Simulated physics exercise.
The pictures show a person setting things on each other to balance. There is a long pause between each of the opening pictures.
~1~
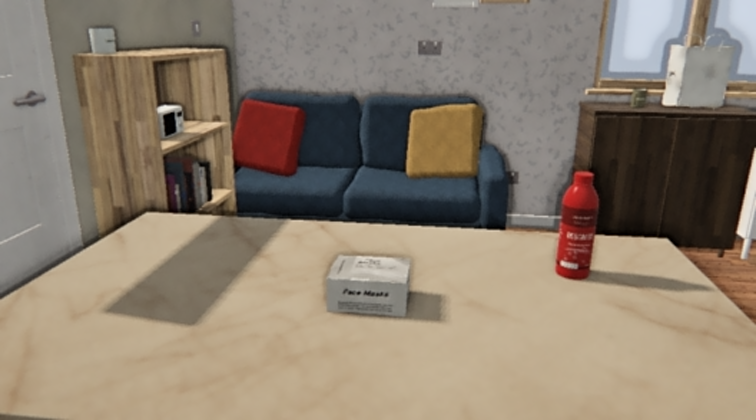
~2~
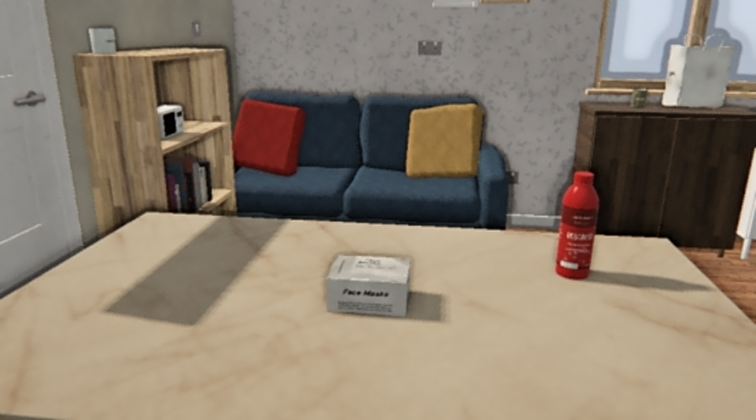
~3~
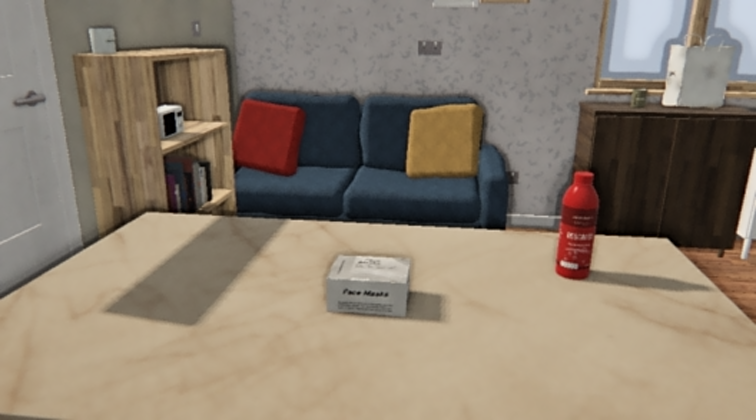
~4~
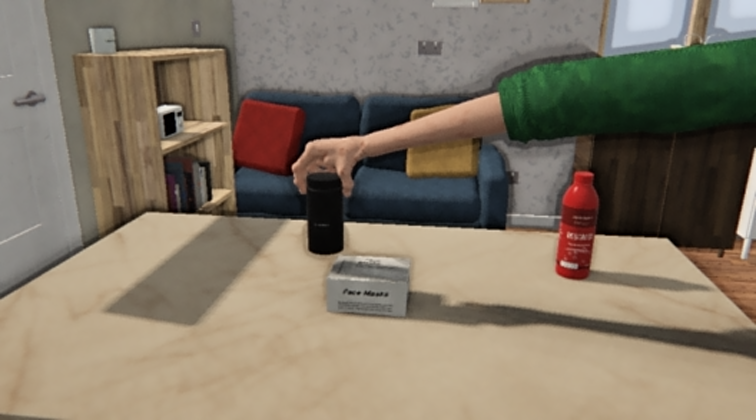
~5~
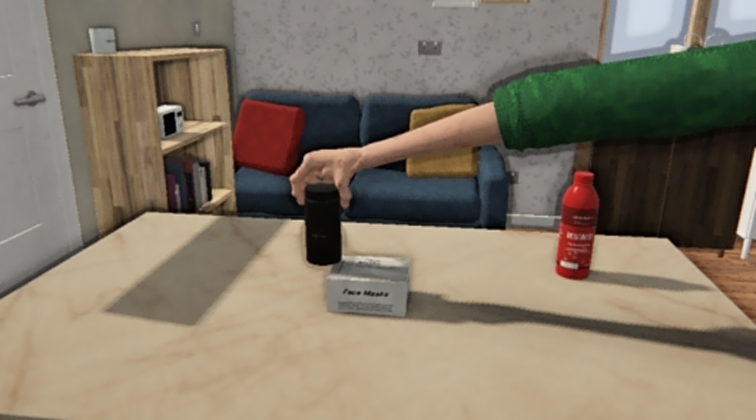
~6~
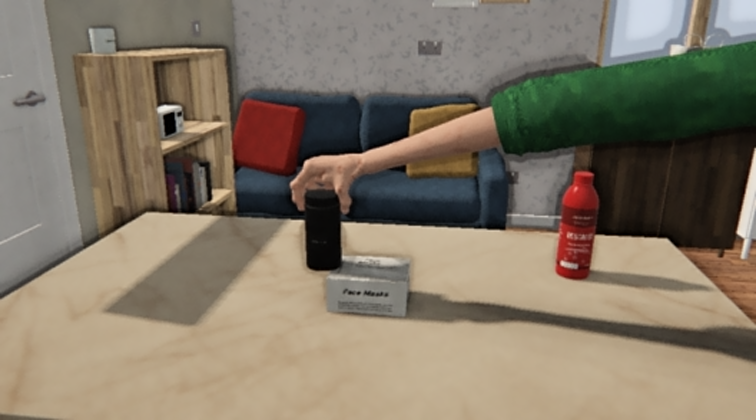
In a living room, a white box and a red bottle sat still on a table until a green-sleeved arm reached in from the right and lowered a black jar behind the box, keeping hold of it.
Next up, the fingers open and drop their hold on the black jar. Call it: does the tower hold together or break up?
It breaks up.
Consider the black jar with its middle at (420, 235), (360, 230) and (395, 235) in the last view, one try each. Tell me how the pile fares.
For the first case the pile falls over; for the second, it survives; for the third, it survives.
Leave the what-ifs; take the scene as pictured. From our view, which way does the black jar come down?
Toward the left-hand side.
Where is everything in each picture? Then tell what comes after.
The last thing is not in view yet; white box (370, 284), in the first picture.
The last thing is not in view yet; white box (370, 284), in the second picture.
The last thing is not in view yet; white box (370, 284), in the third picture.
Coming down; black jar (326, 213); white box (370, 284), in the fourth picture.
Coming down; black jar (323, 224); white box (370, 284), in the fifth picture.
Set down, still held; black jar (323, 229); white box (370, 284), in the sixth picture.
Then, 0.30 s past the last view, black jar rocked 32° from its first pose near (305, 239).
Then, 0.40 s past the last view, black jar now fallen.
Finally, fallen, black jar; the other 2 still in place. Final places as the last picture's camera would see them, black jar near (282, 279). The pile loses its balance.
